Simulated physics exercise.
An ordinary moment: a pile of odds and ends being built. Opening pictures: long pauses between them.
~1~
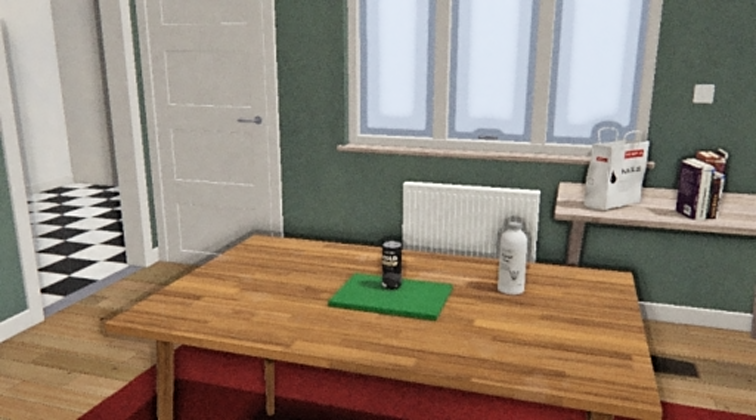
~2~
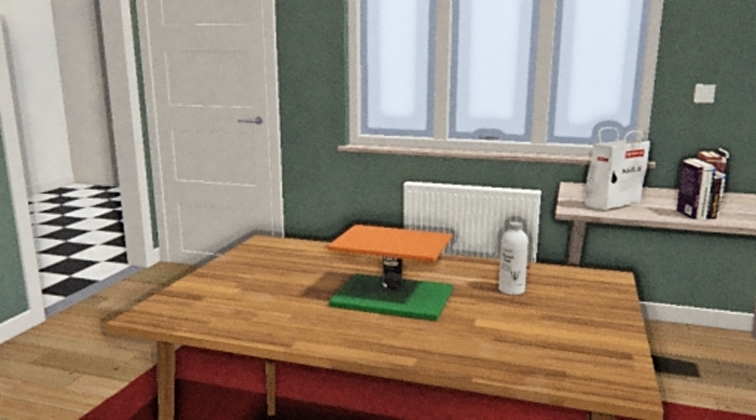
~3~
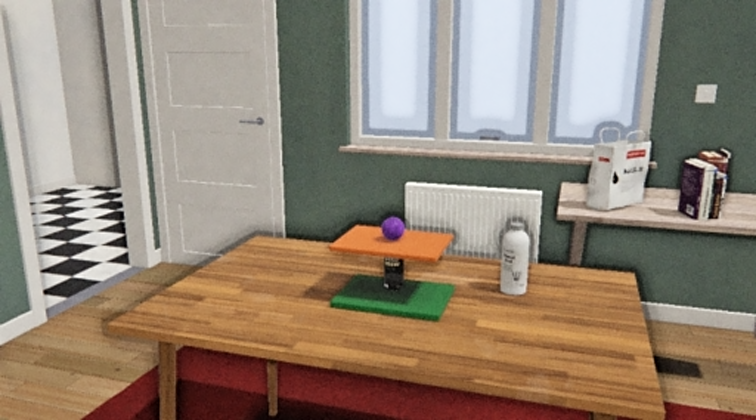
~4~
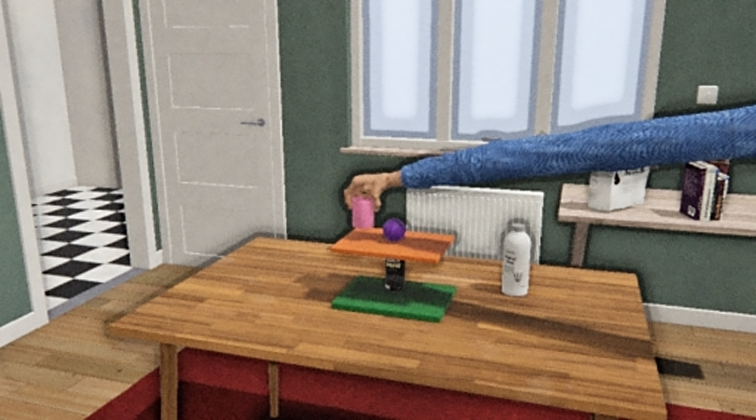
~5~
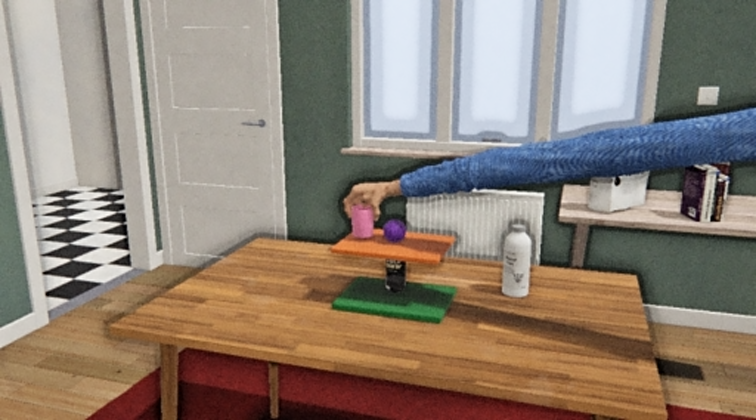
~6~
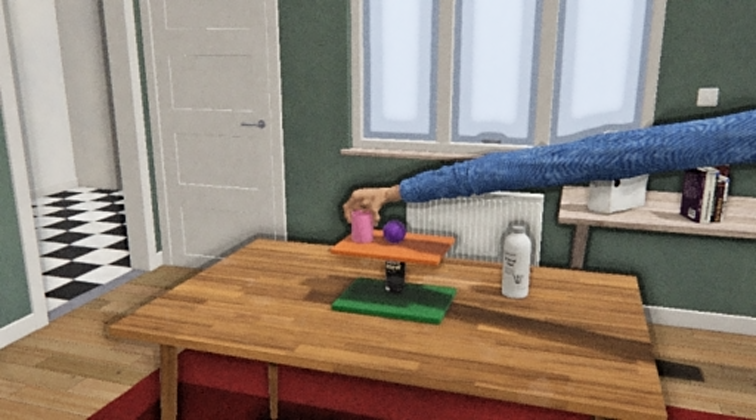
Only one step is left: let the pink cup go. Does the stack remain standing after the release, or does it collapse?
The stack remains standing.
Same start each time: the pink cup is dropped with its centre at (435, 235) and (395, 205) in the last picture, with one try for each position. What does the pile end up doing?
Stays standing, then topples over.
Then, 0.20 s later than the last frame, all is still.
Then, 0.60 s later than the last frame, pink cup resting near (363, 227).
Then, 1.00 s later than the last frame, pink cup resting near (362, 227).
When it is over, all 6 as before. End places, in pixels of the last picture, pink cup near (362, 227). The pile keeps its balance.
